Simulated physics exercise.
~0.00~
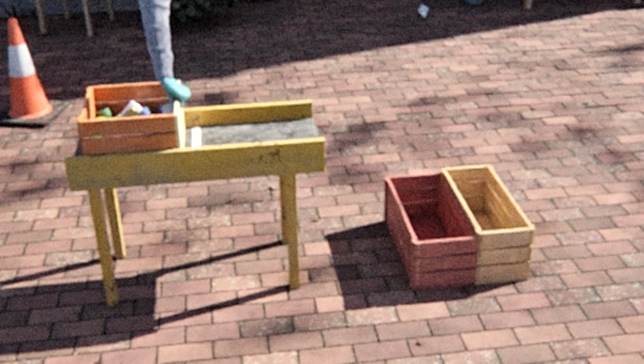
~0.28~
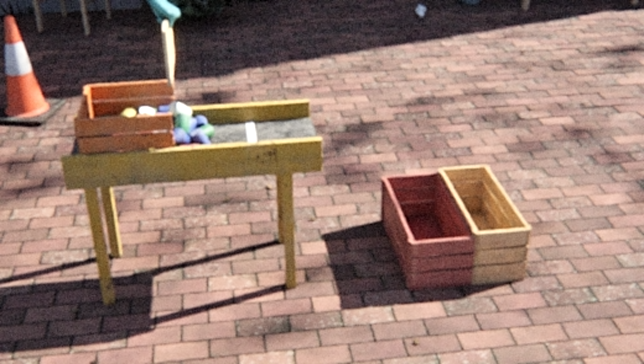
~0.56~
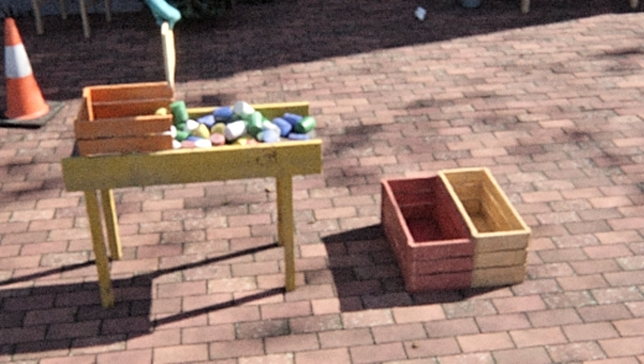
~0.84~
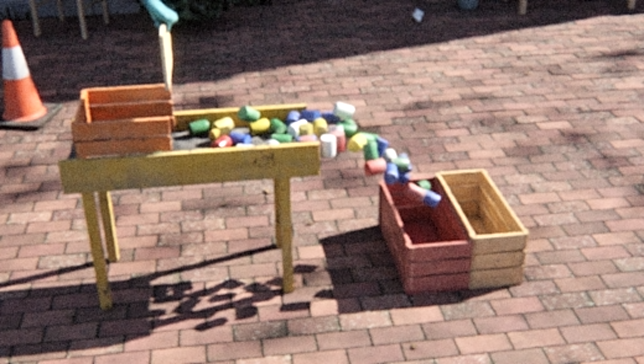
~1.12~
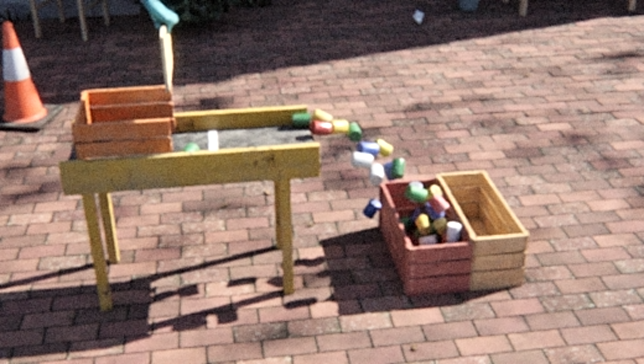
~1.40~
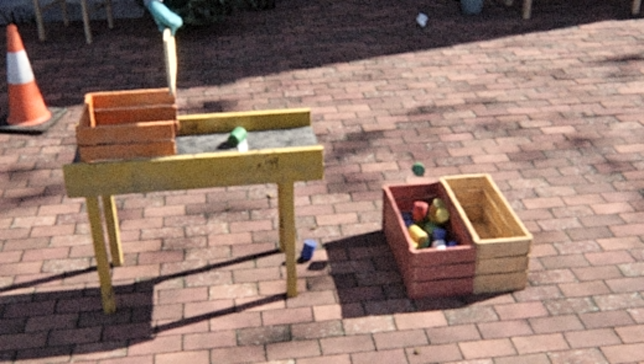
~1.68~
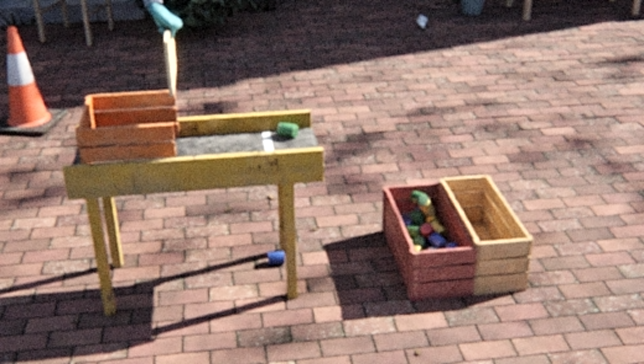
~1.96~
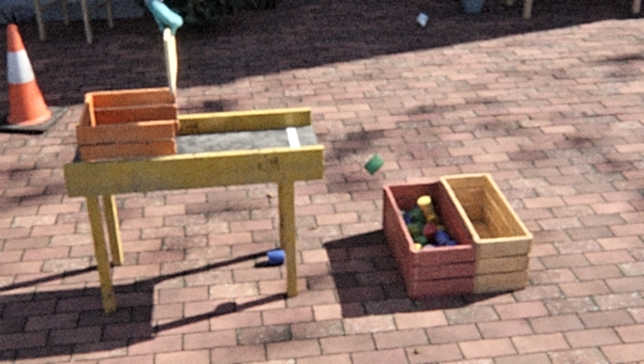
At first, small colourful pieces sit in an orange crate on a yellow-sided table, with a red bin and a wooden bin on the brick ground to the right. A gloved hand lifts the crate's gate, and the pieces start sliding out along the dark belt. They spread into a loose, jumbled line, then pour off the right end in an arc towards the red bin. The stream thins, and one blue piece lands on the bricks beside the table's leg. A last green piece rides along alone and flies off, still in the air above the red bin, while the wooden bin stays empty.
